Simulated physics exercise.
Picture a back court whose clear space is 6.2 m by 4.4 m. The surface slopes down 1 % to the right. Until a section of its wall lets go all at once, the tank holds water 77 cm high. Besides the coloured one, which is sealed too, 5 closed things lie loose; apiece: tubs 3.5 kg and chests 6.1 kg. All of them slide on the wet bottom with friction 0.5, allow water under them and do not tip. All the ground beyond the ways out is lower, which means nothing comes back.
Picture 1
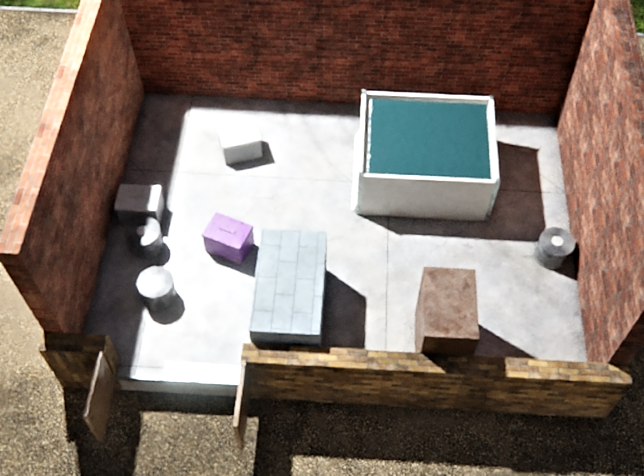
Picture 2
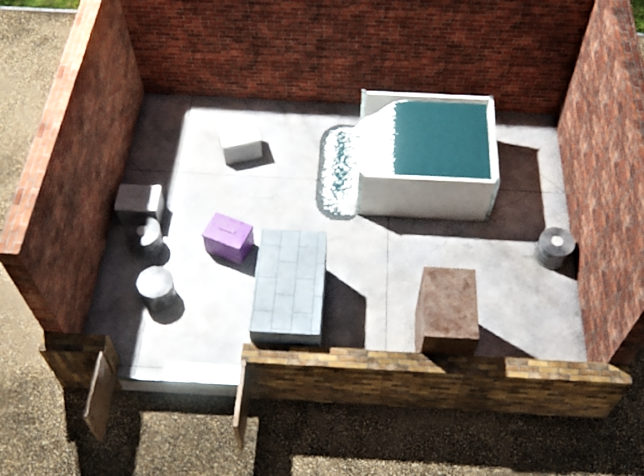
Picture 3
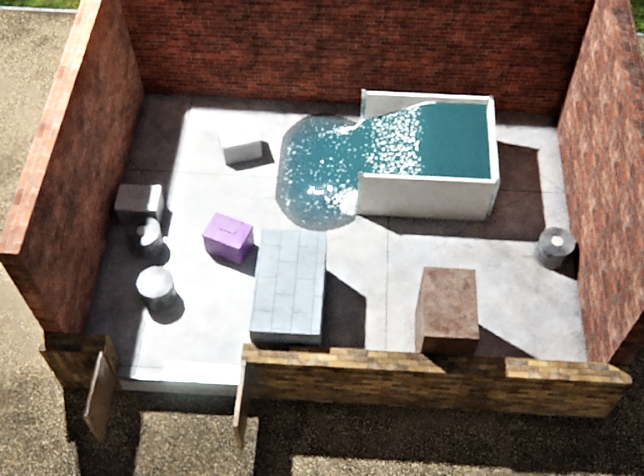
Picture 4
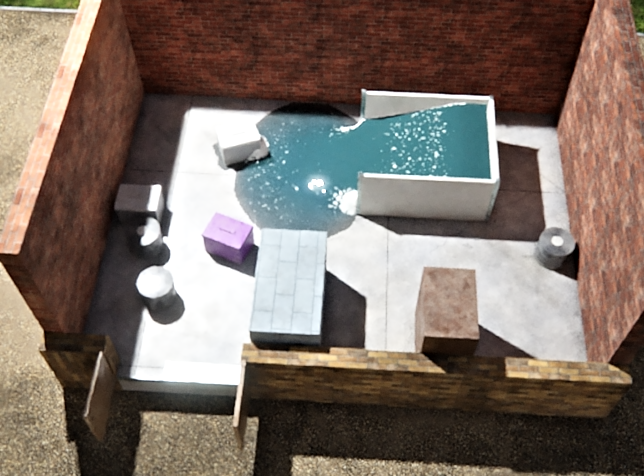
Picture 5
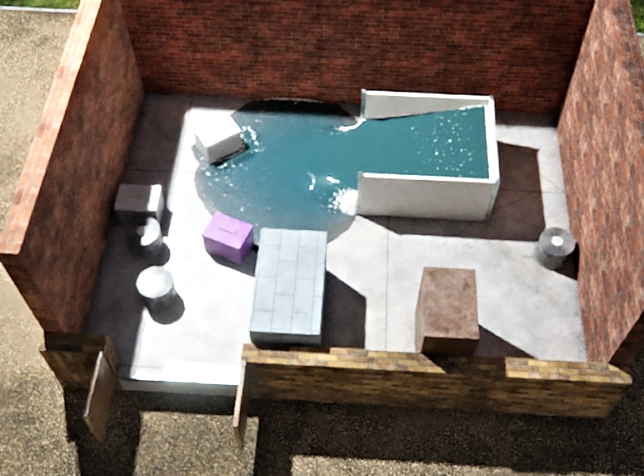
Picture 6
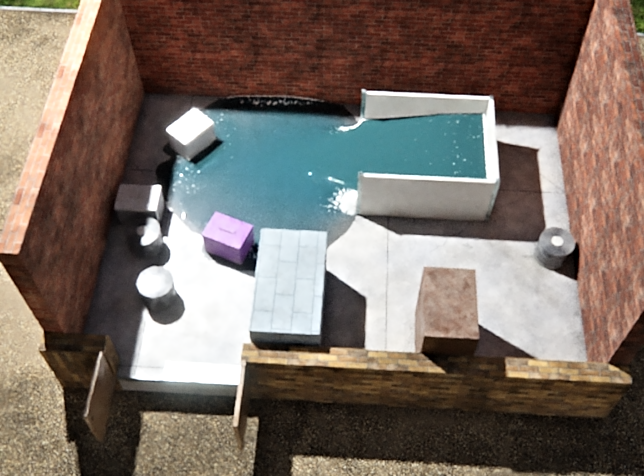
Water poured out of the open left side of a white tank and spread leftward across the walled court's pale floor, shifting a small white box before reaching the purple chest, which stayed put.
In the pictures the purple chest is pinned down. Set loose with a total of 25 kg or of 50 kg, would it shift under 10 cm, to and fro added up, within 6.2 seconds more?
I'd say no option offered keeps it put.
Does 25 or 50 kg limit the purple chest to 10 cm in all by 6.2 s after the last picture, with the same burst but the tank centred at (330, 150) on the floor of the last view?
Then only the larger load is enough.
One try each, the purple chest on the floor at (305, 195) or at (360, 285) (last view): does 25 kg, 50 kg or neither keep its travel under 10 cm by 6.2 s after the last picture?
No option, then light one suffices.
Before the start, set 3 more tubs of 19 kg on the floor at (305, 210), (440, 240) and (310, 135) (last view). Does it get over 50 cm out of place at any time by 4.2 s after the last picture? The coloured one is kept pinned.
Results, in sequence: Exceeded / not exceeded / exceeded.
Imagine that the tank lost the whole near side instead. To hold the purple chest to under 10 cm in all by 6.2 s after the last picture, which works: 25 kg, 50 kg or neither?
Result: Lighter option succeeds.
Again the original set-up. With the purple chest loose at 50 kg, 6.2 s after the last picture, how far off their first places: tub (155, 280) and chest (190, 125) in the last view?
Washed out, 60 cm.
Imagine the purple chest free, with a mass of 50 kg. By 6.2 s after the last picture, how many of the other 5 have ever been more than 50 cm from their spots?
I get 4.
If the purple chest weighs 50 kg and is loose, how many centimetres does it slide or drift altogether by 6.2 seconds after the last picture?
The distance adds up to about 30 cm.
Then, 0.6 s after the last picture the purple chest would be 30 cm from its start with 25 kg and 2 cm from its start with 50 kg; 10 cm of water round it then.
Then, 2.3 s after the last picture the purple chest would be 128 cm from its start with 25 kg and 24 cm from its start with 50 kg; 8 cm of water round it then.
Then, 4.2 s after the last picture the purple chest would be gone out with 25 kg and 26 cm from its start with 50 kg; 6 cm of water round it then.
Then, 6.2 s after the last picture the purple chest would be gone out with 25 kg and 26 cm from its start with 50 kg; 7 cm of water round it then.
